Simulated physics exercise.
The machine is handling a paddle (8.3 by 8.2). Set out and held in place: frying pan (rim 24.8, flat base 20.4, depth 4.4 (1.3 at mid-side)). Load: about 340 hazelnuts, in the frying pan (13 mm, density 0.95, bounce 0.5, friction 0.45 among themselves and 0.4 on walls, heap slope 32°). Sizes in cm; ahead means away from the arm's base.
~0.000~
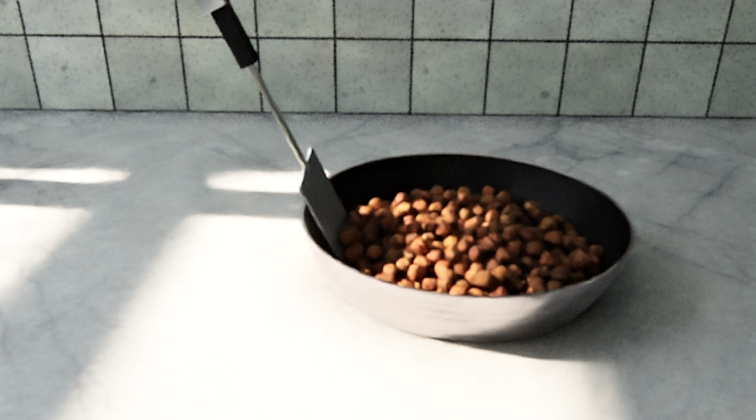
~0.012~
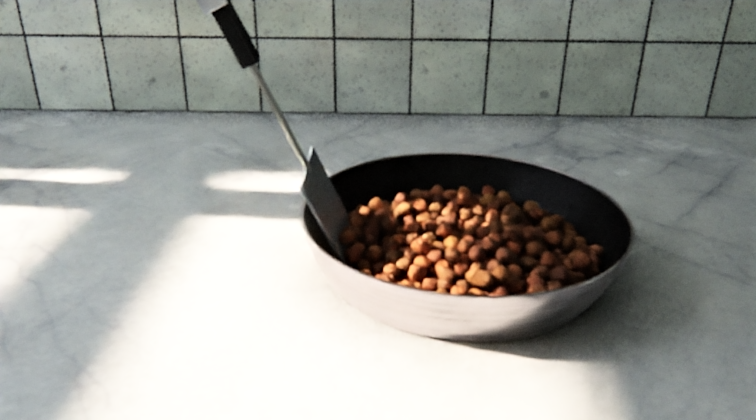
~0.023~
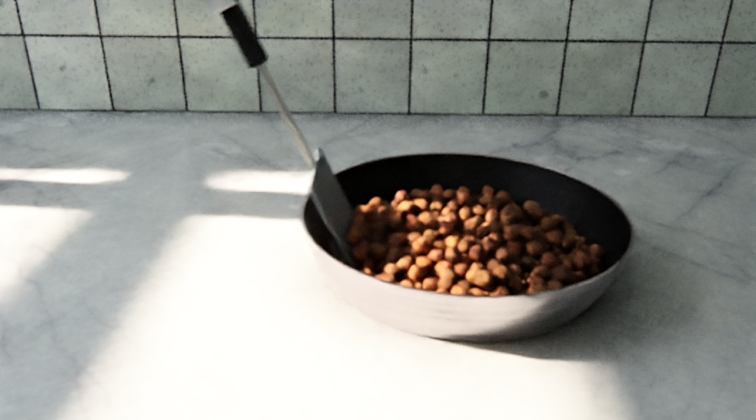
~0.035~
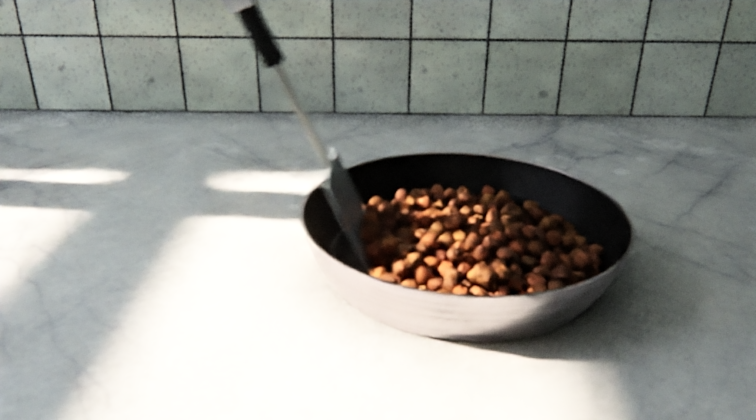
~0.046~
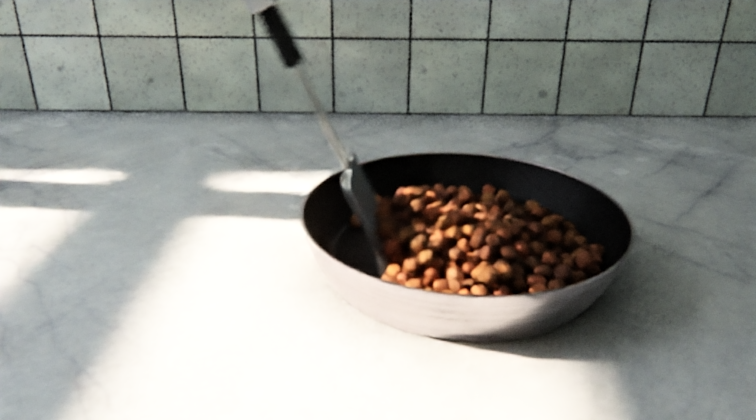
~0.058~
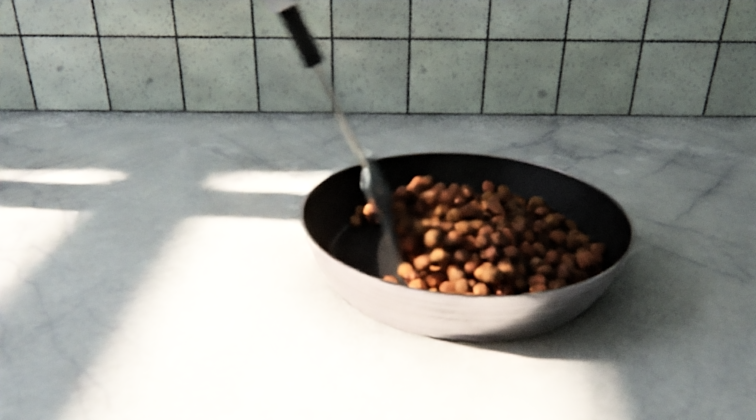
A shallow round pan, silver outside and dark inside, sits on a pale marble counter before green-grey wall tiles, seen from slightly above by a still camera. Brown hazelnuts are heaped in it, and a grey paddle with a black handle leans at its left side. After barely moving, the paddle sweeps rightward, pushing the nuts together and baring dark pan behind it.
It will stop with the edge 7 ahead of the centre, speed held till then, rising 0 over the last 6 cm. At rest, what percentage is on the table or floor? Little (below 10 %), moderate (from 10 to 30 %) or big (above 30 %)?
A moderate share, from 10 to 30 %, ends on the table or floor.
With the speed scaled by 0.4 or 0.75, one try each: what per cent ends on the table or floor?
About 0 and 10 per cent.
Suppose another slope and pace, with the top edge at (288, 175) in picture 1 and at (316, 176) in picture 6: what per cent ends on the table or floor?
About 0 per cent.
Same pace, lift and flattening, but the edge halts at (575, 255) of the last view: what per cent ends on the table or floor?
About 30 per cent.
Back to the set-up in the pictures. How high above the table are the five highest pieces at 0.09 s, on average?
Roughly 7 cm.
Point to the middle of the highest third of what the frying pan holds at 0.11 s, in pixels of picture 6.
At about (509, 218).
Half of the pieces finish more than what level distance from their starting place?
Roughly 4 cm.
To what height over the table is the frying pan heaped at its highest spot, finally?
Roughly 5.5 cm.
After 0.09 s, sloping 65°, highest piece 8 above the table; 342 in the frying pan.
After 0.11 s, sloping 65°, highest piece 9 above the table; 342 in the frying pan.
After 0.33 s, sloping 65°, highest piece 7 above the table; 285 in the frying pan, 47 on the table or floor, 10 on the blade or in flight.
After 1.38 s, sloping 65°, highest piece 5 above the table; 285 in the frying pan, 57 on the table or floor.
In the end, 285 in the frying pan, 57 on the table or floor. That is 17 % on the table or floor.
